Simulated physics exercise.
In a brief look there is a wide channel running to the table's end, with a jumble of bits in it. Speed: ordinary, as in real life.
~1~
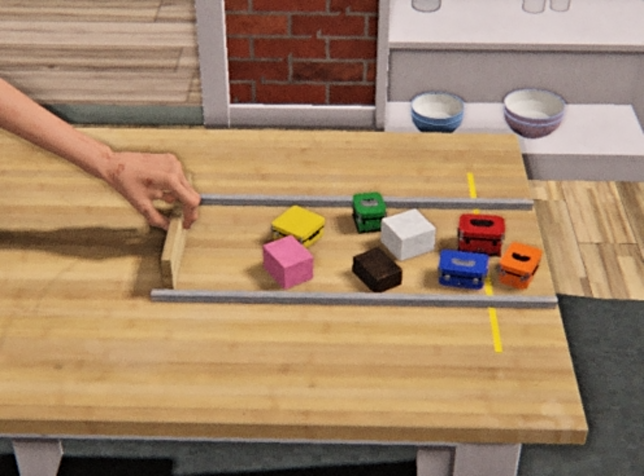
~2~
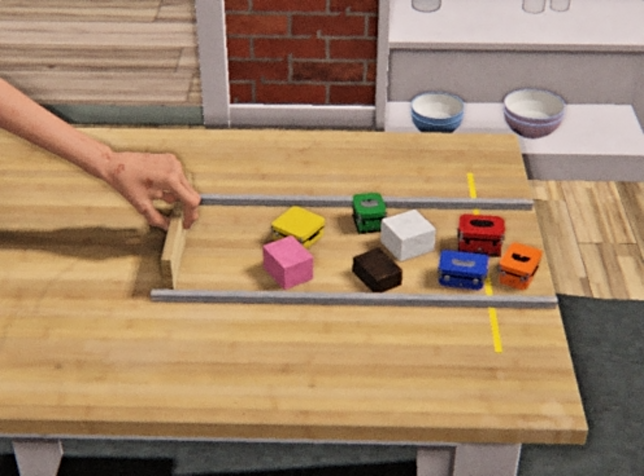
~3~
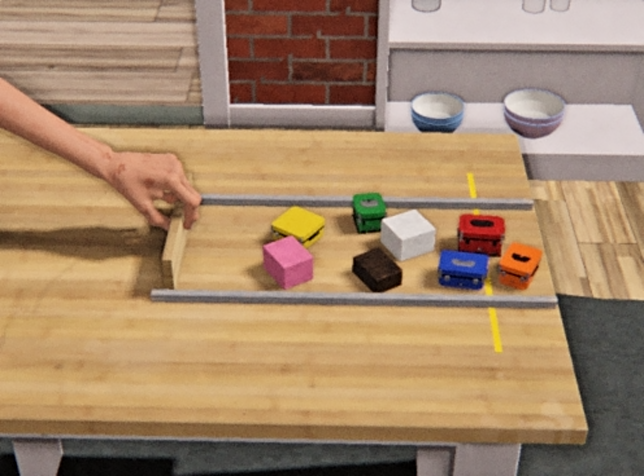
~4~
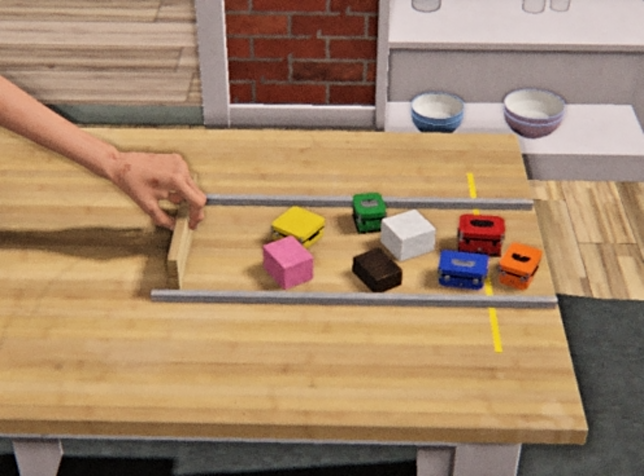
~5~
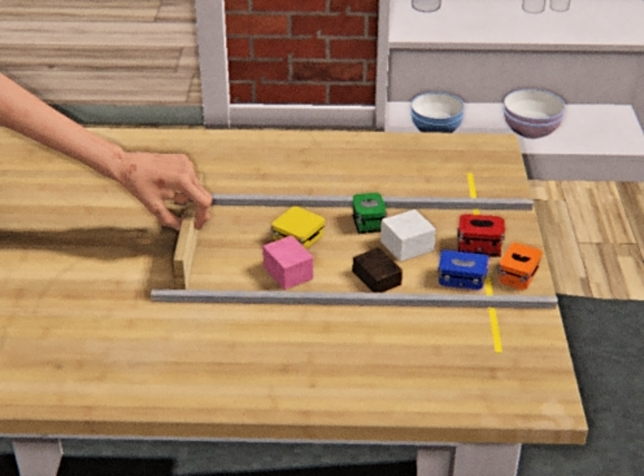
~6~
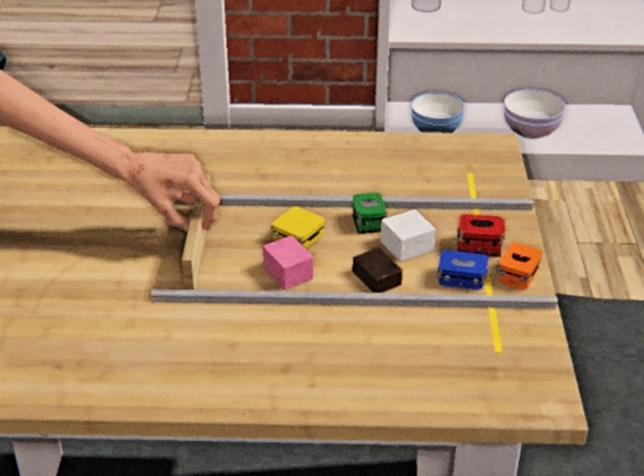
On a wooden table, a hand slides a small board slightly right toward colourful blocks and cases.
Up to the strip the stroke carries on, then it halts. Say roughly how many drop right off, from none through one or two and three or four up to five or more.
Turns out between three and four get shoved off the end.
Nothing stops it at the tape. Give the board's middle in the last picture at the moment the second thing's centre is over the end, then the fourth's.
The first puts it near (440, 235), the next near (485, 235).
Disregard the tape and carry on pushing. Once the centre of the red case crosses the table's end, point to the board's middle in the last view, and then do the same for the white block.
Estimated middle: (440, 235), and (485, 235) for the other.
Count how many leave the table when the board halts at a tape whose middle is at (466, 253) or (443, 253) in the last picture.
In order, 3 then 1.
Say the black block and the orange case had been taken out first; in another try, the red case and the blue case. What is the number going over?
1 in the first case and 1 in the second.
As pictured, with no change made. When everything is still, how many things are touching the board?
It adds up to 3.
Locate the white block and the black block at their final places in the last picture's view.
First object: (542, 240); second object: (539, 279).
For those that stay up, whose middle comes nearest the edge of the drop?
Foremost: The white block.
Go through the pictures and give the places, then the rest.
In the first picture, orange case (520, 267); red case (481, 235); blue case (463, 271); board (179, 231); tape (483, 253).
In the second picture, red case (481, 235); green case (369, 213).
In the third picture, blue case (463, 272); black block (377, 271).
In the fourth picture, orange case (520, 267); board (184, 231).
In the fifth picture, red case (481, 235); yellow case (299, 230).
In the sixth picture, orange case (520, 267); red case (481, 235); blue case (463, 272); board (198, 231); tape (483, 253).
Soon after, none off yet; orange case at rest near (520, 267); red case at rest near (481, 235); blue case at rest near (463, 272).
By the end, the number that fall off is three or four; fallen, blue case, red case and orange case.
